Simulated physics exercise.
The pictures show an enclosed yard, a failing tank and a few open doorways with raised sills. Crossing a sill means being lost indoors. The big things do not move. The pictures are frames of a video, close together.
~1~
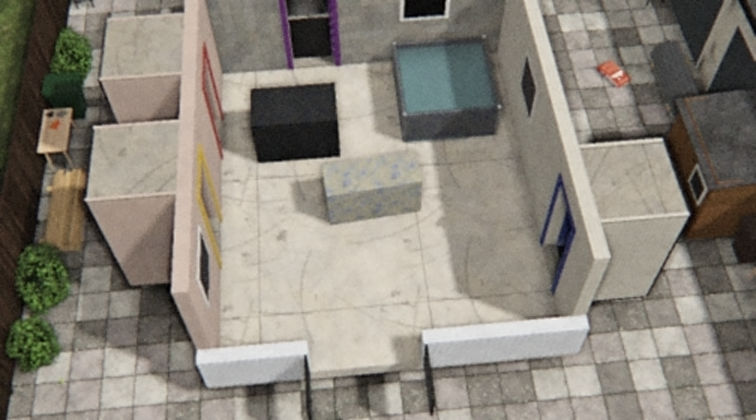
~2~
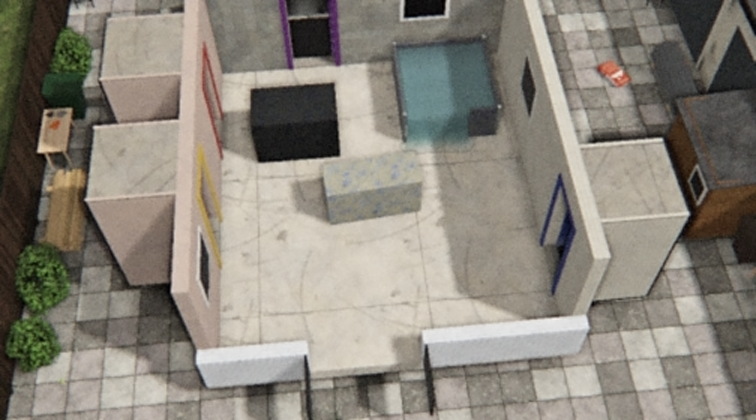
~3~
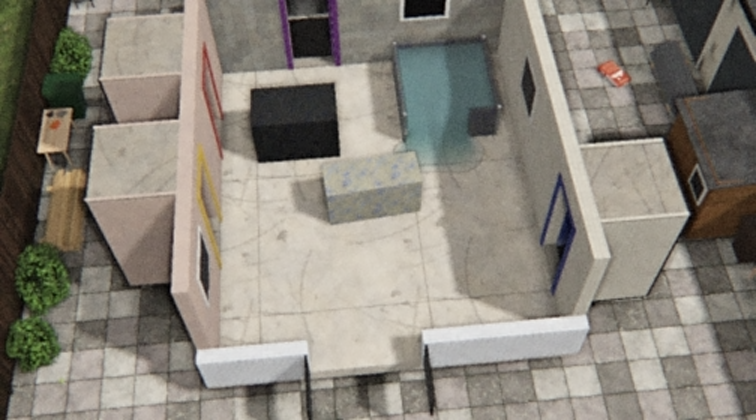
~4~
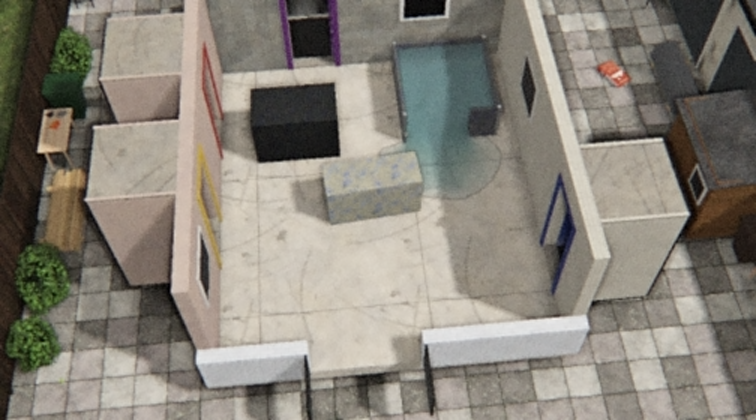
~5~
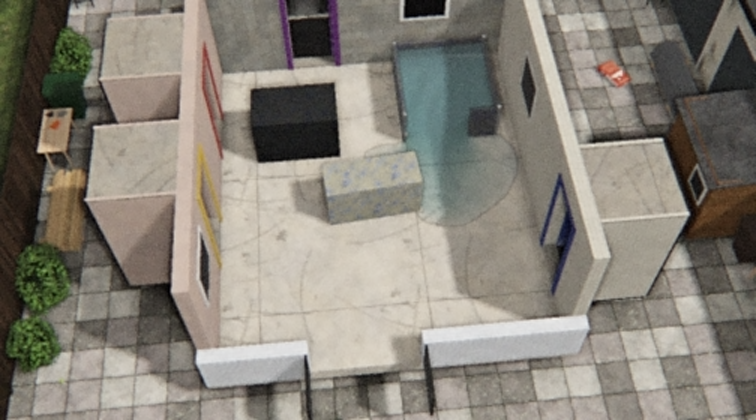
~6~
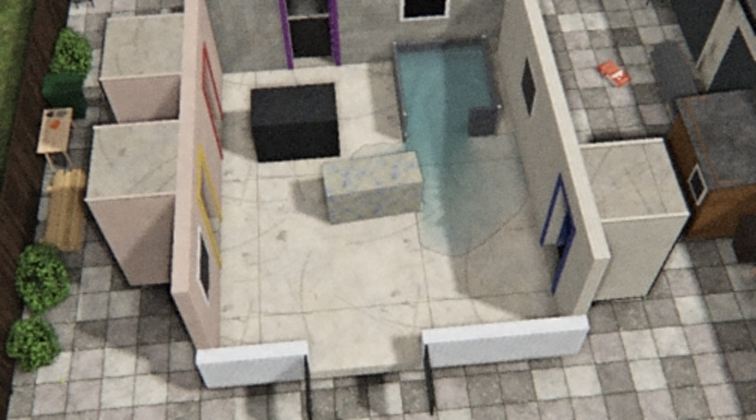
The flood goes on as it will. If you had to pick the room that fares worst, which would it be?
I would pick the blue room.
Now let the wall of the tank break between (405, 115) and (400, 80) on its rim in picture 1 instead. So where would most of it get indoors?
Answer: The purple one.
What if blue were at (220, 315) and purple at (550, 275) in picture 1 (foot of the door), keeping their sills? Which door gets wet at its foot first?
It's the purple door that is first.
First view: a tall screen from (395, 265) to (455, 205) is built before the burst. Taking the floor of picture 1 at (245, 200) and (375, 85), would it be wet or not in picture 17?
Taking the two points in order, the first is swamped and the second is spared.
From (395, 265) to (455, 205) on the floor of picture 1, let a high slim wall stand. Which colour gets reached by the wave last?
That's the one in purple.
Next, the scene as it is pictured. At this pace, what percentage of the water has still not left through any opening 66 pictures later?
Roughly 82 parts in every hundred.
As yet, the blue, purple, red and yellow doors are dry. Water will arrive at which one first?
It's the blue door.
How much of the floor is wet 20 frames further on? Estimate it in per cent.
My estimate is close to 55 per cent.
A moment on, water covers 35 % of the floor; blue door wet at the sill, nothing in, yellow door not reached, purple door not reached, red door not reached.
Next, water covers 45 % of the floor; blue door a trickle in, yellow door not reached, purple door not reached, red door not reached.
Then, water covers 55 % of the floor; blue door some in, yellow door wet at the sill, nothing in, purple door not reached, red door wet at the sill, nothing in.
Later, water covers 85 % of the floor; blue door a lot in, yellow door wet at the sill, nothing in, purple door wet at the sill, nothing in, red door wet at the sill, nothing in.
In the end, water covers 95 % of the floor; blue door a lot in, yellow door wet at the sill, nothing in, purple door wet at the sill, nothing in, red door wet at the sill, nothing in; the blue door has let in the most.
